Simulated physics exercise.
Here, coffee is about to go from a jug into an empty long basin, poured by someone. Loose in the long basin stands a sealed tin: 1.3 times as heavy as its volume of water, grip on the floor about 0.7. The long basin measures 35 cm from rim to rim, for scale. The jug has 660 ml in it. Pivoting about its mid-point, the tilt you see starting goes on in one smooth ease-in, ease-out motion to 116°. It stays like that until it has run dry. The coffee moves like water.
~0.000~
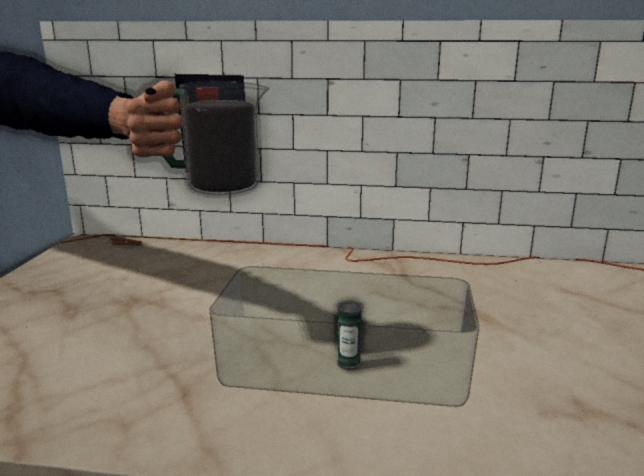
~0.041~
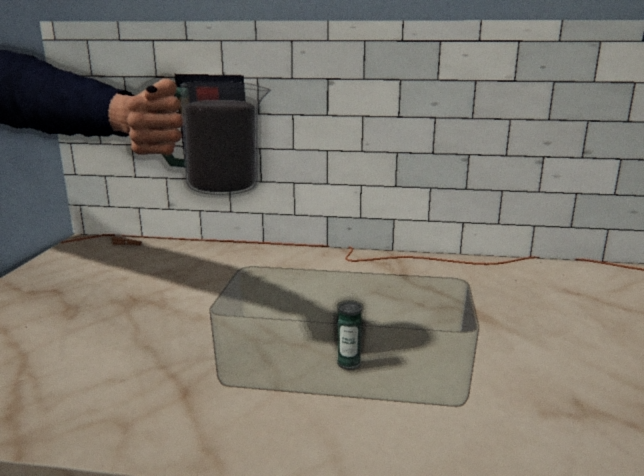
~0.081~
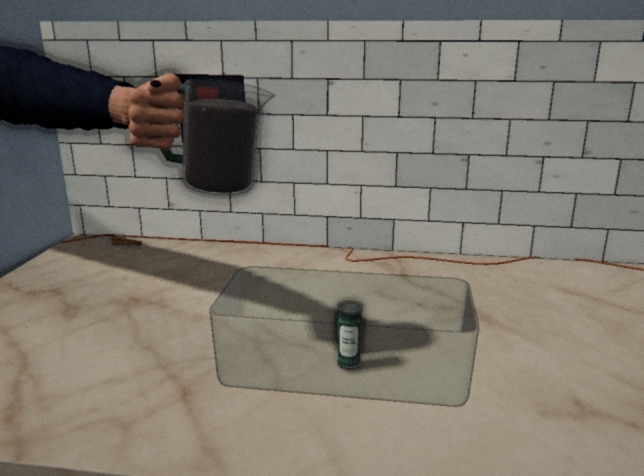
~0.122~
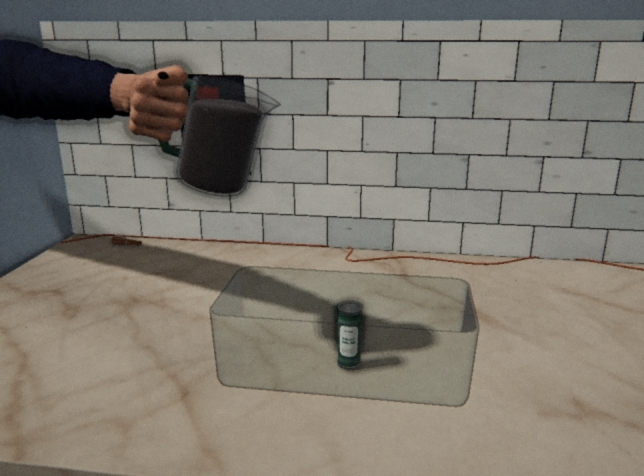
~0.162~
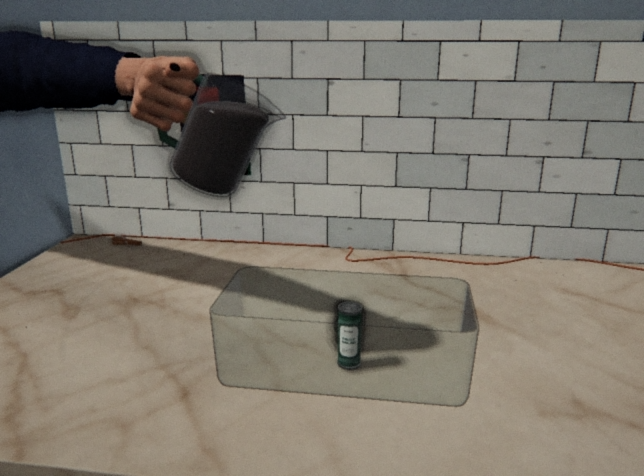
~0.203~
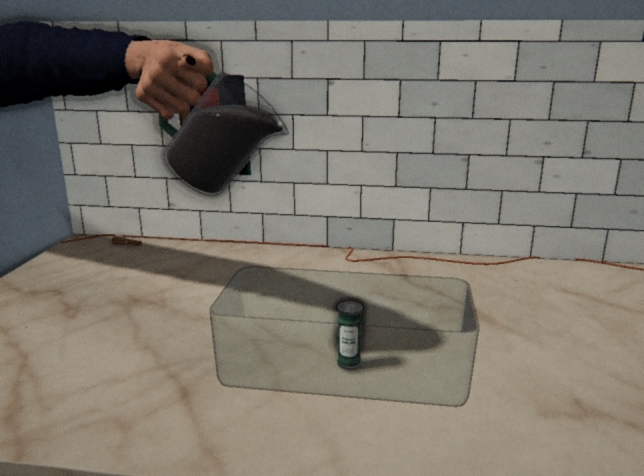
The footage shows a hand holding a jug of dark liquid above and left of a clear basin with a small green tin inside; the jug starts upright, then tilts steadily to the right, its spout dipping lower.
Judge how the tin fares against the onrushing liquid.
It tips over.
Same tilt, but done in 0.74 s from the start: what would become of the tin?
It tumbles over, then.
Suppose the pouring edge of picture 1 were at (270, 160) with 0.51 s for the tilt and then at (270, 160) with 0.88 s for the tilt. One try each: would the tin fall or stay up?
Run one: It does not tip. Run two: It does not tip.
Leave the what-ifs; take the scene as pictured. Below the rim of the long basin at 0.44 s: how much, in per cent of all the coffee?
At that time the basin holds about 7 per cent of the liquid.
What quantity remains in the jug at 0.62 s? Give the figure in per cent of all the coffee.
Around 12 percent of it.
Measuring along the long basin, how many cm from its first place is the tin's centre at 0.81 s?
About 8 cm.
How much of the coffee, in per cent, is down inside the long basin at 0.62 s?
Some 62 per cent.
By 0.44 s the tilt is 111° and 54 per cent is still to pour; the tin stands where it began.
By 0.62 s the tilt is 116° and 11 per cent is still to pour; the tin leans 11°.
By 0.81 s the tilt is 116° and 1 per cent is still to pour; the tin lies on its side.
By 1.01 s the tilt is 116° and 0 per cent is still to pour; the tin lies on its side.
At rest the tin lies on its side.
